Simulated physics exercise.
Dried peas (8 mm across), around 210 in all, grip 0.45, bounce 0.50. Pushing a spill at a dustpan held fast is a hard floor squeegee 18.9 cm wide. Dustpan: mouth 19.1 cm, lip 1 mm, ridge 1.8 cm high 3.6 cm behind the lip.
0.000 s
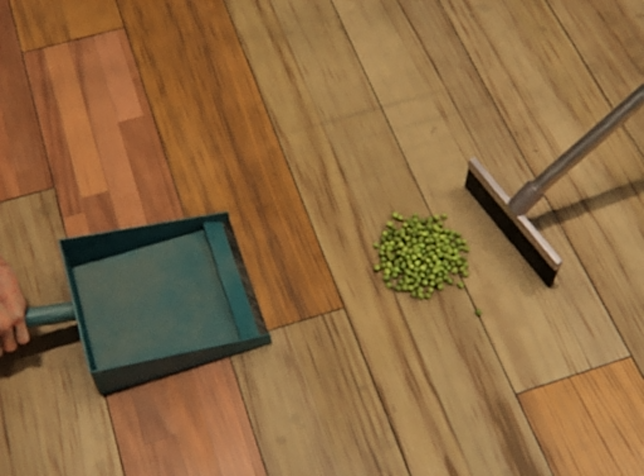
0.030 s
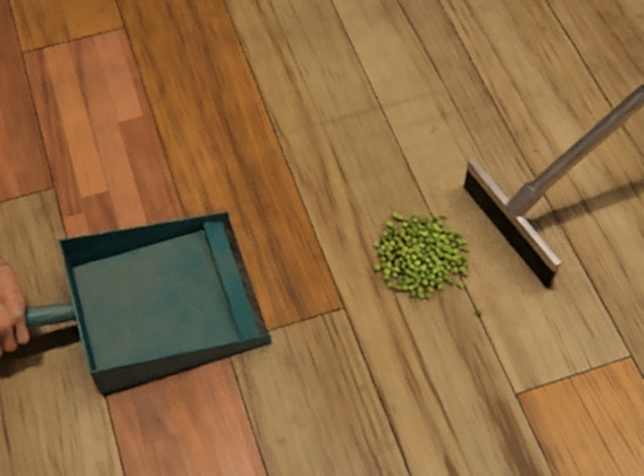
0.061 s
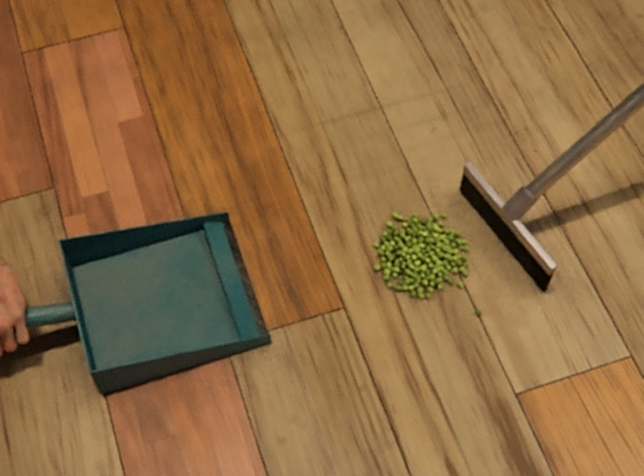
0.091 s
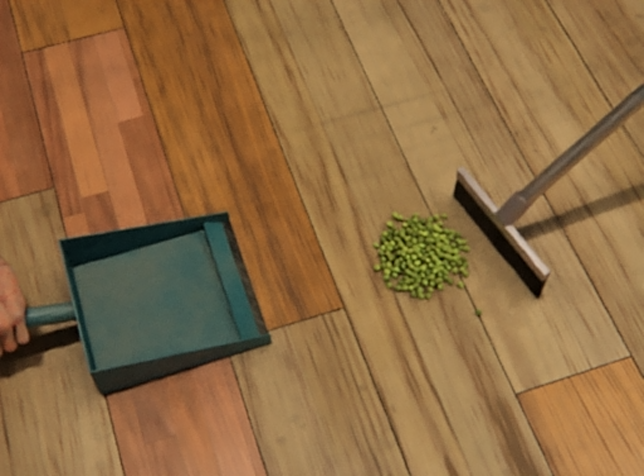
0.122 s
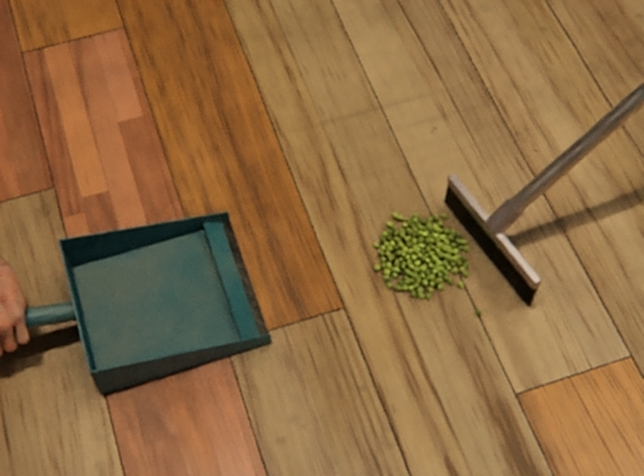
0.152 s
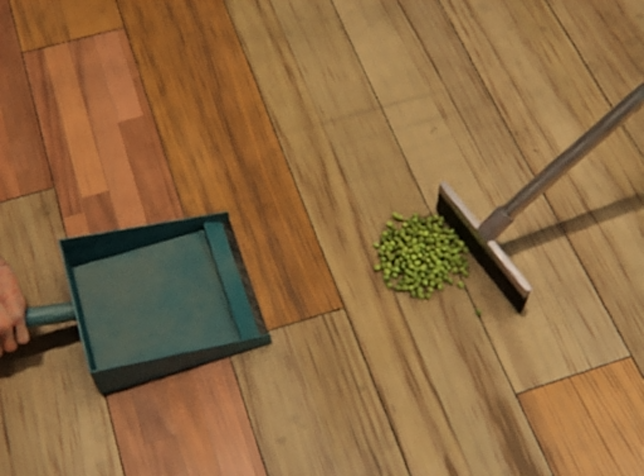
A hand held a teal dustpan still on the wooden floor while a squeegee on a long handle slid left and slightly toward the viewer, just reaching the edge of a small pile of green peas.
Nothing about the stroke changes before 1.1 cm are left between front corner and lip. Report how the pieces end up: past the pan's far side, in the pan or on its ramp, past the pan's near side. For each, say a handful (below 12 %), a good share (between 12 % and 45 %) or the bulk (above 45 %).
Split: Past the pan's far side a handful, in the pan or on its ramp a handful, past the pan's near side the bulk.
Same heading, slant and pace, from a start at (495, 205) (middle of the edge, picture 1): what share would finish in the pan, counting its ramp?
10 per cent, roughly.
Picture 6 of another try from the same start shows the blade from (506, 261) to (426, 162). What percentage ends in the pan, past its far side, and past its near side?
Final per cent - pan 5, far 5, near 25.
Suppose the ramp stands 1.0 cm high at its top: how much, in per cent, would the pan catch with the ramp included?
Estimate with the new ramp: Some 0 in a hundred.
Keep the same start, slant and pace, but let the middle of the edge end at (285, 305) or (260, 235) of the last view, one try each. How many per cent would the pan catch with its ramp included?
Some 15 per cent on the first try, 10 per cent on the second.
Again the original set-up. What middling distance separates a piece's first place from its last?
28 cm, roughly.
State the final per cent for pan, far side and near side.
Far side - 0; pan - 0; near side - 55.
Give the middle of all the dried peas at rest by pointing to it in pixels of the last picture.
Close to pixel (273, 367).
After 0.41 s, middle of the blade 16 cm from the lip; 0 % over the lip, far side 0 %, near side 35 %.
Then, at 0.57 s, middle of the blade 8 cm from the lip; 0 % over the lip, far side 0 %, near side 50 %.
After 0.87 s, middle of the blade 3 cm from the lip; 0 % over the lip, far side 0 %, near side 55 %.
At rest (1.6 s), far side 0 %, pan 0 %, near side 55 %, in front of the lip or behind the blade 45 %.
